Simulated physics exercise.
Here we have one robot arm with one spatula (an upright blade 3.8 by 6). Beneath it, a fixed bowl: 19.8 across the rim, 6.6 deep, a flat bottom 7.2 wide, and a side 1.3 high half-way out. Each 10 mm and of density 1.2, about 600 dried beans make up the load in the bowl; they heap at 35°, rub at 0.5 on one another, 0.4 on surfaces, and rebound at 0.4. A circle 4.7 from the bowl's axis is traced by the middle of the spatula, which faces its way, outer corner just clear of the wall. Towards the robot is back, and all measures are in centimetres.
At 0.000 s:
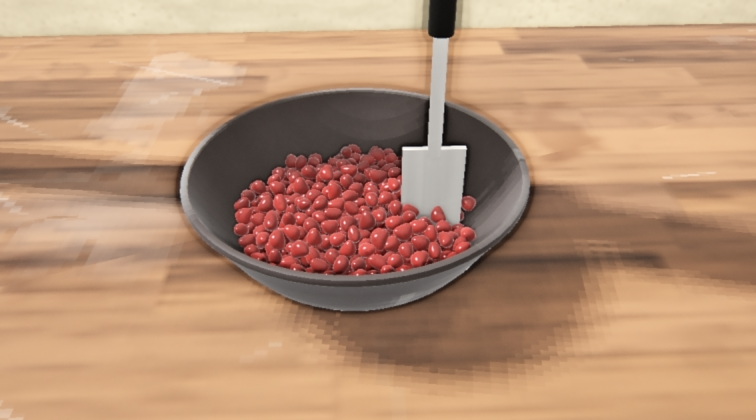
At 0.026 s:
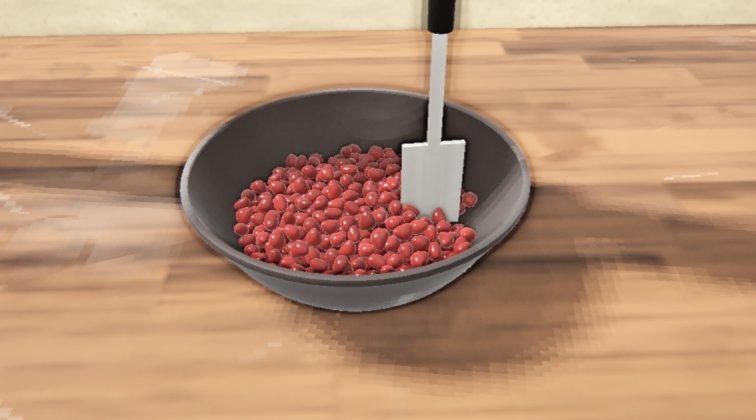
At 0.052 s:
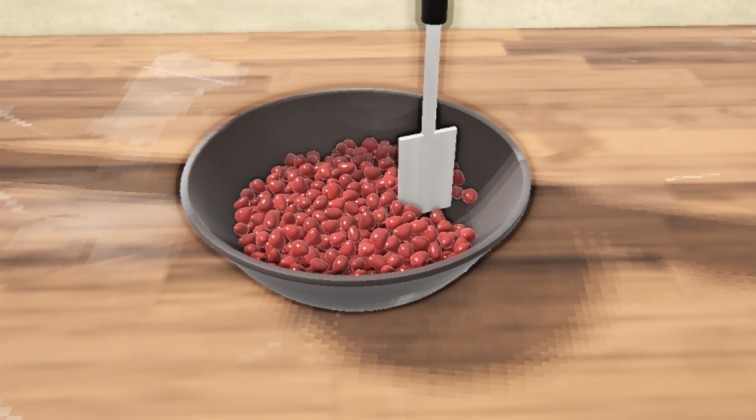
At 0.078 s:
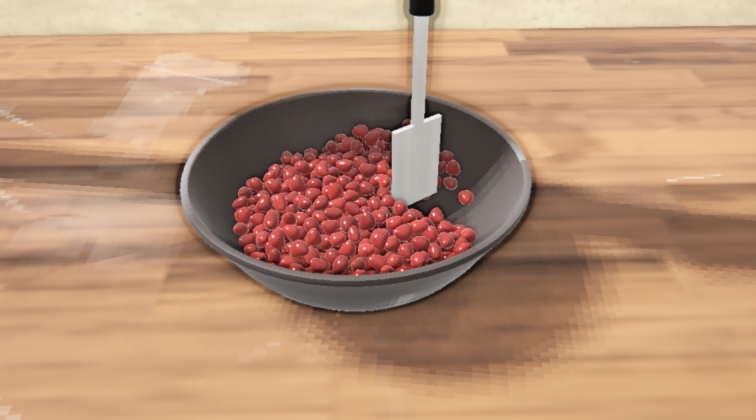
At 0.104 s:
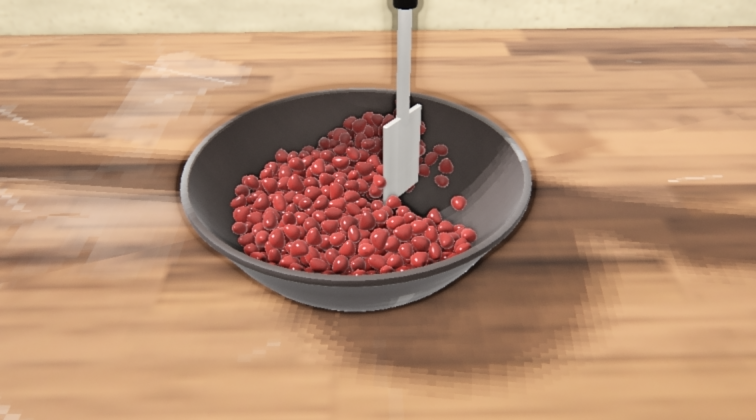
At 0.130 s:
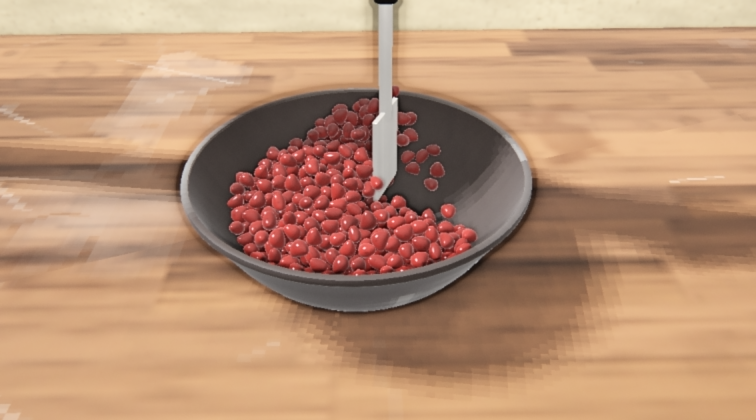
On a wooden surface, a spatula stands upright in a dark bowl of red beans, then sweeps toward the back and left while turning edge-on, pushing beans up the rear side and leaving a cleared patch at right.
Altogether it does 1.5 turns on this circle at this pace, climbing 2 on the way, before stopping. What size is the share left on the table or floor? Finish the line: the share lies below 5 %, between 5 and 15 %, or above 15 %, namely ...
... between 5 and 15 %.
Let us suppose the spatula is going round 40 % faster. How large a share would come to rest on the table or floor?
That would be some 20 percent.
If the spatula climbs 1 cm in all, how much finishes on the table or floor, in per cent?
Estimate: Close to 15 %.
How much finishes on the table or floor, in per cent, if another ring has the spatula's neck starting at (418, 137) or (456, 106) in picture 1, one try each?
Near 0 per cent and near 5 per cent, in that order.
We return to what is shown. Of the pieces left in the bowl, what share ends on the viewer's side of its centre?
50 %.
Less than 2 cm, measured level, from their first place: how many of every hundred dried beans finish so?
20 %.
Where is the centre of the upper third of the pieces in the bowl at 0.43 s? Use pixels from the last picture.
(350, 248), roughly.
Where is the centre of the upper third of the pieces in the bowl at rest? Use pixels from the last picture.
I'd put it at about (343, 199).
After 0.43 s, 251° round, highest piece 9 above the table; 562 in the bowl, 16 on the table or floor, 18 in flight or on the tool.
After 0.73 s, 76° round, highest piece 8 above the table; 546 in the bowl, 49 on the table or floor, 1 in flight or on the tool.
After 1.08 s, 180° round, highest piece 6 above the table; 543 in the bowl, 53 on the table or floor.
After 1.78 s, 180° round, highest piece 6 above the table; 543 in the bowl, 53 on the table or floor.
At rest, 543 in the bowl, 53 on the table or floor. That is 9 % on the table or floor.
